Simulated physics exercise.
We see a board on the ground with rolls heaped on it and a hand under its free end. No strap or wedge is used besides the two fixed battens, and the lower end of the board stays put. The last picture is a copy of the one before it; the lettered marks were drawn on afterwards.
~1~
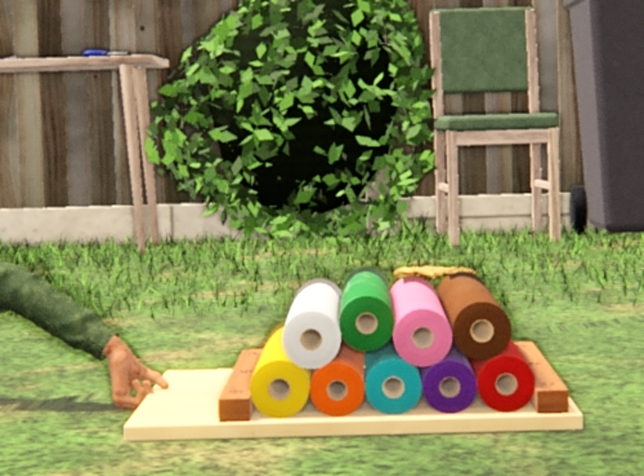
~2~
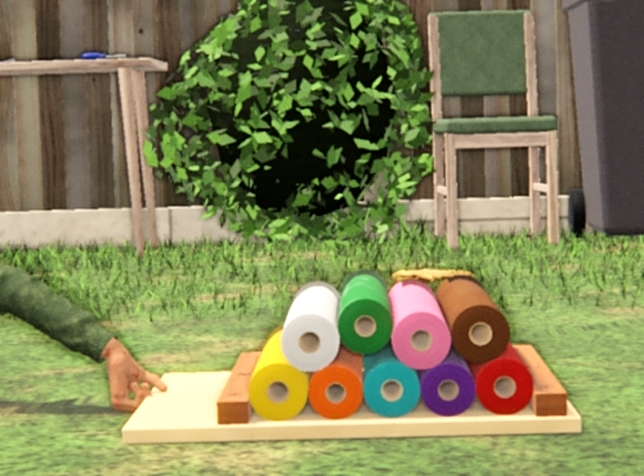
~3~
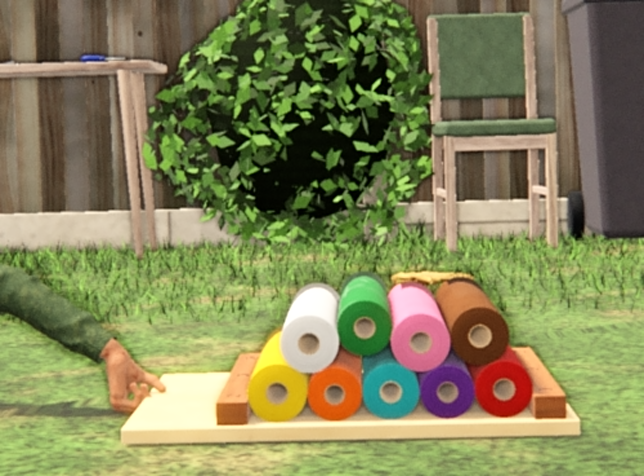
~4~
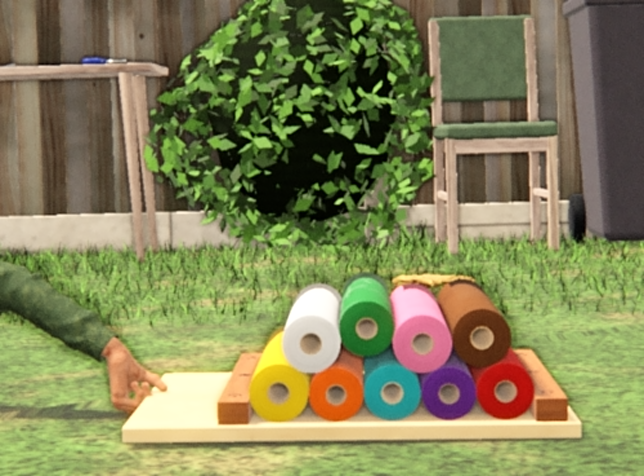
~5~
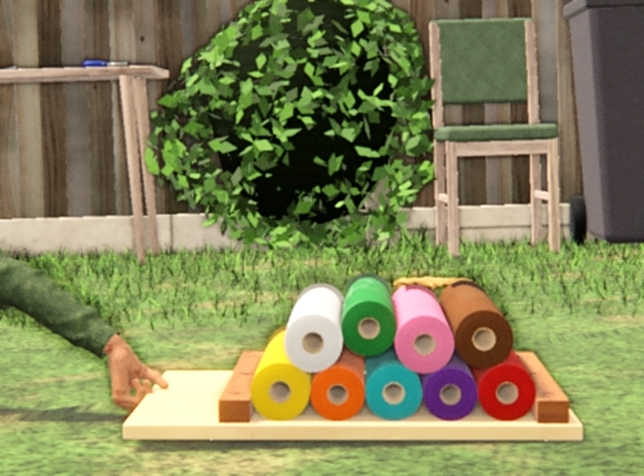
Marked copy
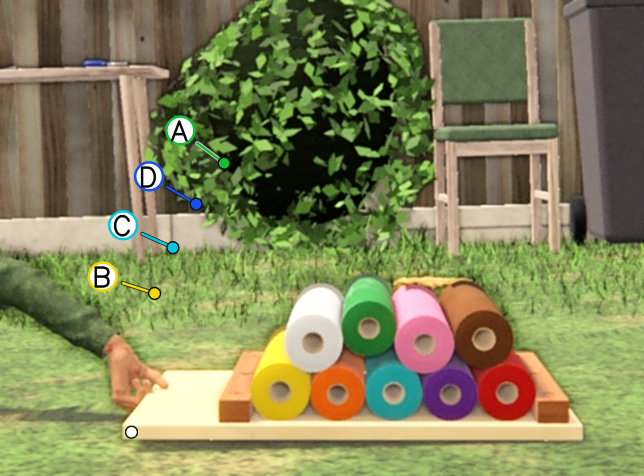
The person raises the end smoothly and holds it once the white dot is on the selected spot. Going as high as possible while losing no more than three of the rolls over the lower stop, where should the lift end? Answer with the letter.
No higher than B.
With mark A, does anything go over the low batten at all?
At A: Yes.
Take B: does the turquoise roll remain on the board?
Yes.
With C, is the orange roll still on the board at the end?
The orange roll: Yes.
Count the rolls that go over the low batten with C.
At C the number is four.
On the copy, A at (224, 163); B at (154, 293); C at (173, 248); D at (196, 204); the white dot at (131, 432).
On B. First, board at 16°.
Then, board at 20°.
Finally, board at 20°, two over the low batten (pink, brown).
By contrast, A four over the low batten (pink, brown, white, green); C four over the low batten (pink, brown, white, green); D four over the low batten (pink, brown, white, green).
